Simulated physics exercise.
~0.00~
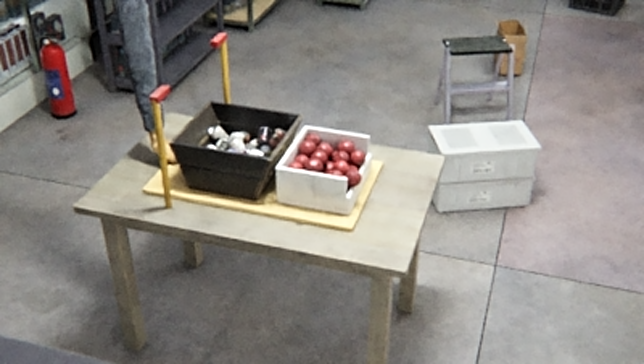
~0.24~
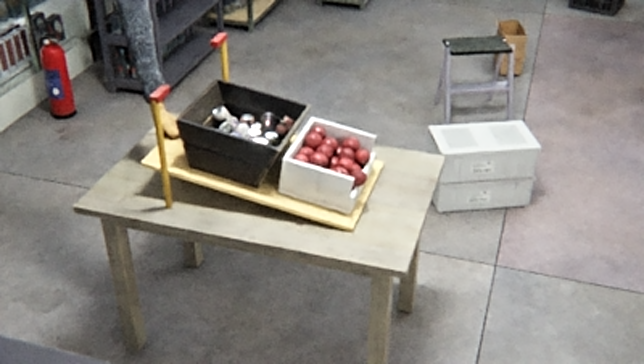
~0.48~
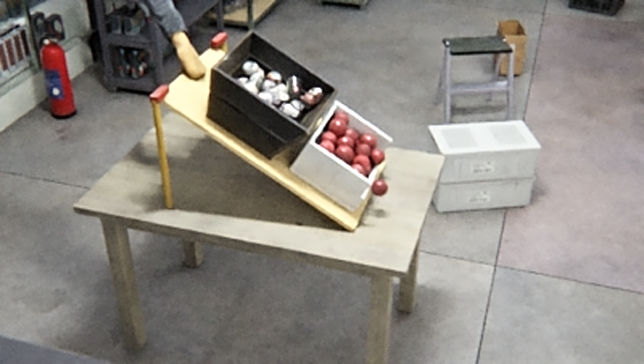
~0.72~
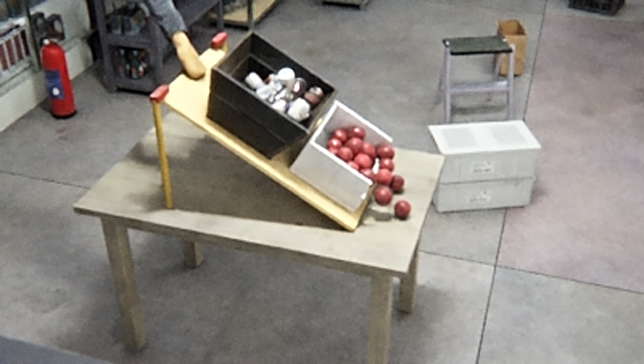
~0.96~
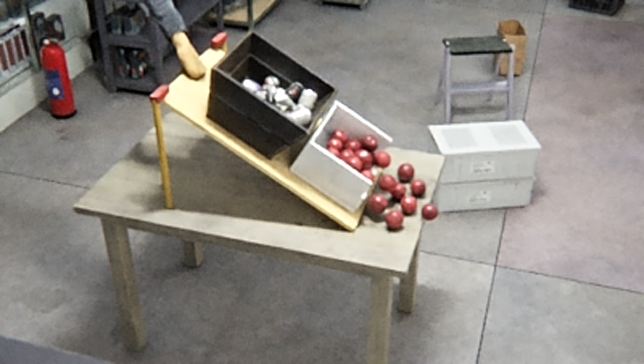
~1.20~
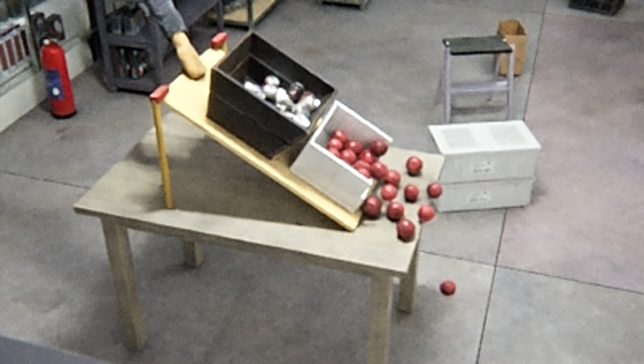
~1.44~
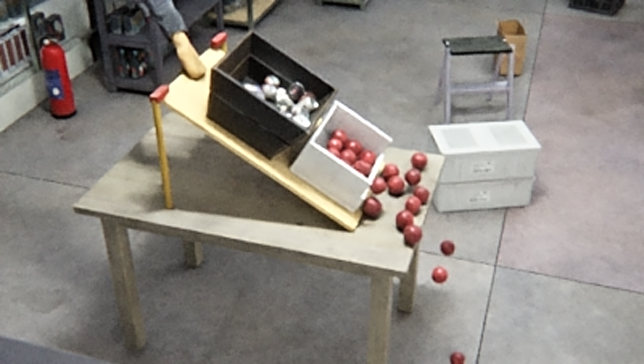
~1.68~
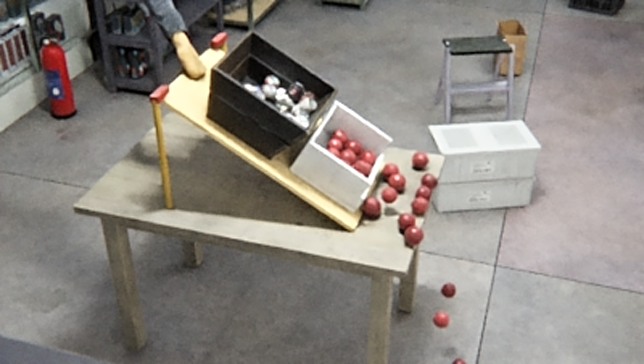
Wooden board on a table tilting up to the right, red apples spilling from the white box, cans staying in the black box.
